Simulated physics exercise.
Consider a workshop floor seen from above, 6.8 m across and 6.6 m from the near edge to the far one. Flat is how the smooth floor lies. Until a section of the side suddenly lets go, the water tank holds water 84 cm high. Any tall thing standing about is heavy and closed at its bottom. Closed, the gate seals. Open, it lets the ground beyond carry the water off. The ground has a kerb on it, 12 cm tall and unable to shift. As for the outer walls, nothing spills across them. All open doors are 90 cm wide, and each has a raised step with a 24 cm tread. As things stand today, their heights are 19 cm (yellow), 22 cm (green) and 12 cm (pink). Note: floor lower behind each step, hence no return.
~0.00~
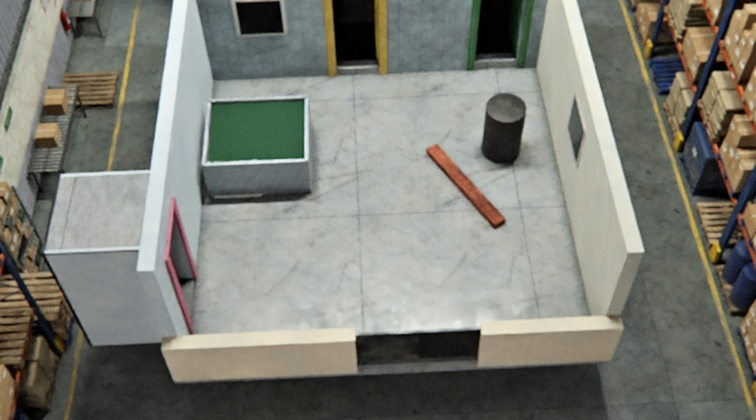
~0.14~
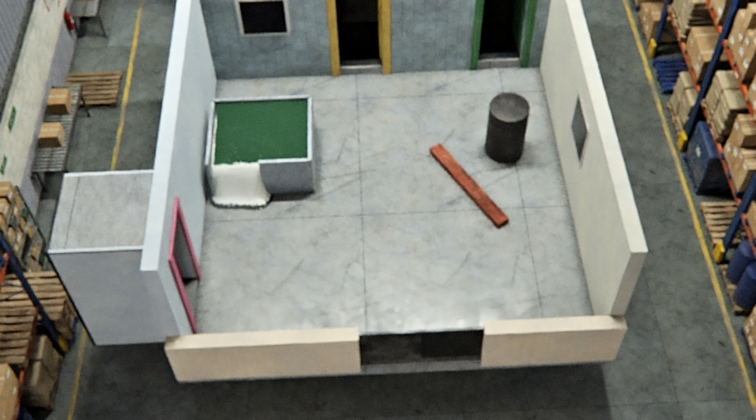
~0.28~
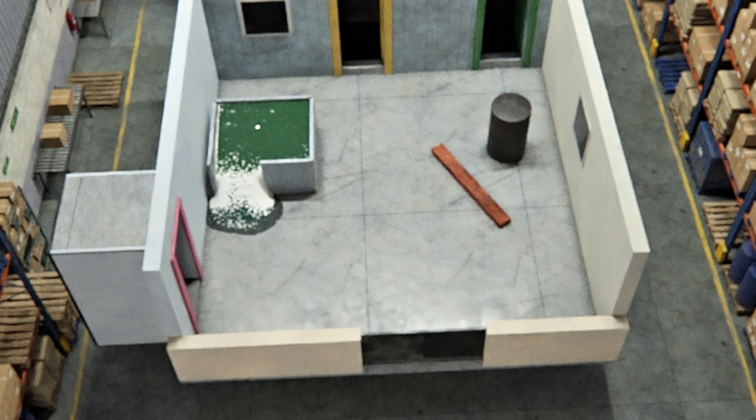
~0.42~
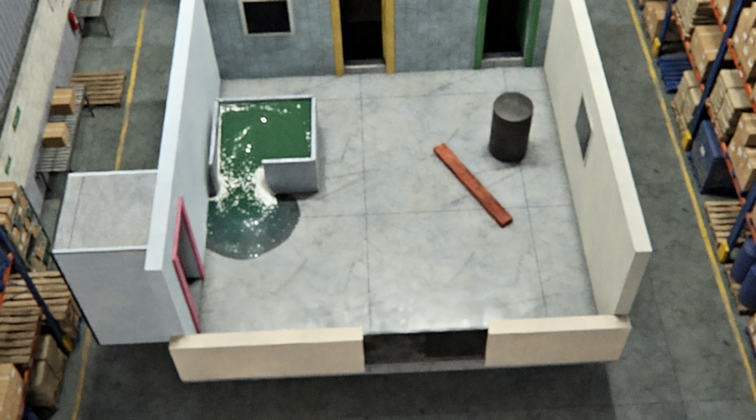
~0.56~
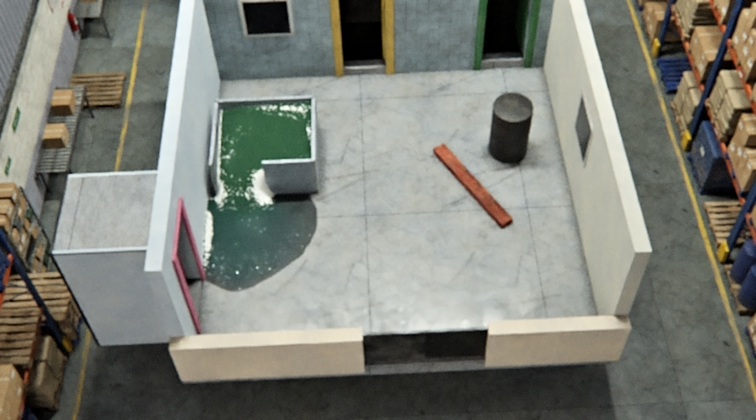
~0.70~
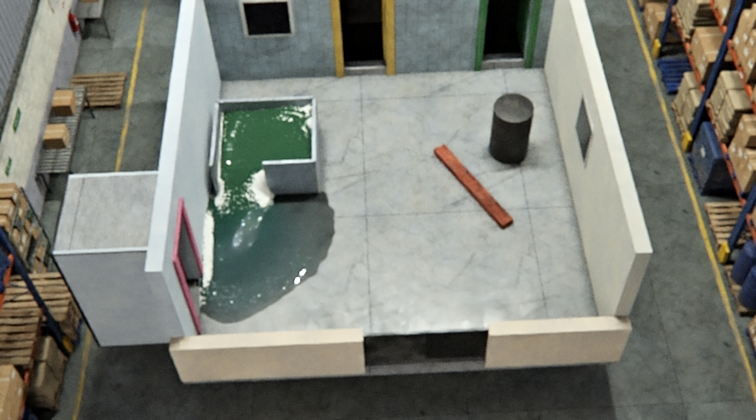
On a pale workshop floor, water broke out through a gap at the front left corner of a green-filled tank, first white and foamy, then spread forward in a widening dark puddle along the left wall.
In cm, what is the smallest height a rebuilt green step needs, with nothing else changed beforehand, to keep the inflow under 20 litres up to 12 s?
Close to 7.5 cm is just enough.
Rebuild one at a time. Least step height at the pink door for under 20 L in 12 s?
Roughly 17 cm at pink.
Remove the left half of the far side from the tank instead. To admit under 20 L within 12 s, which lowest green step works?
It should stand roughly 12.0 cm high.
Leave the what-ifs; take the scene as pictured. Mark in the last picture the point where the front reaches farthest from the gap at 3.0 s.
Somewhere near the pixel (554, 344).
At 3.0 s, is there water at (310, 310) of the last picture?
I'd say that place has got wet.
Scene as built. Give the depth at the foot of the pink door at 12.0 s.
The depth there is around 5.0 cm.
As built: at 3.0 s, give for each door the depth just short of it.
Yellow door: 0 cm; green door: 0 cm; pink door: 16 cm.
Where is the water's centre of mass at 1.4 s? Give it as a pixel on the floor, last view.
Centre of mass: About (262, 207) px.
After 1.4 s water covers 20 % of the floor, deepest (51 cm) near (196, 361); it has not reached the green door.
After 3.0 s water covers 35 % of the floor, deepest (30 cm) near (218, 360); it has not reached the green door.
After 12.0 s water covers 95 % of the floor, deepest (11 cm) near (218, 116); 9 cm at the green door, 0 litres in over its 22 cm step.
At the green door as built, the water arrived by 6.4 s and peaked near 10 cm at 6.8 s.
Run again over the same 12 s with other heights there, 30 litres in over 6.5 cm, 7 litres over 9 cm. The limit of 20 litres is kept from about 7.5 cm up.
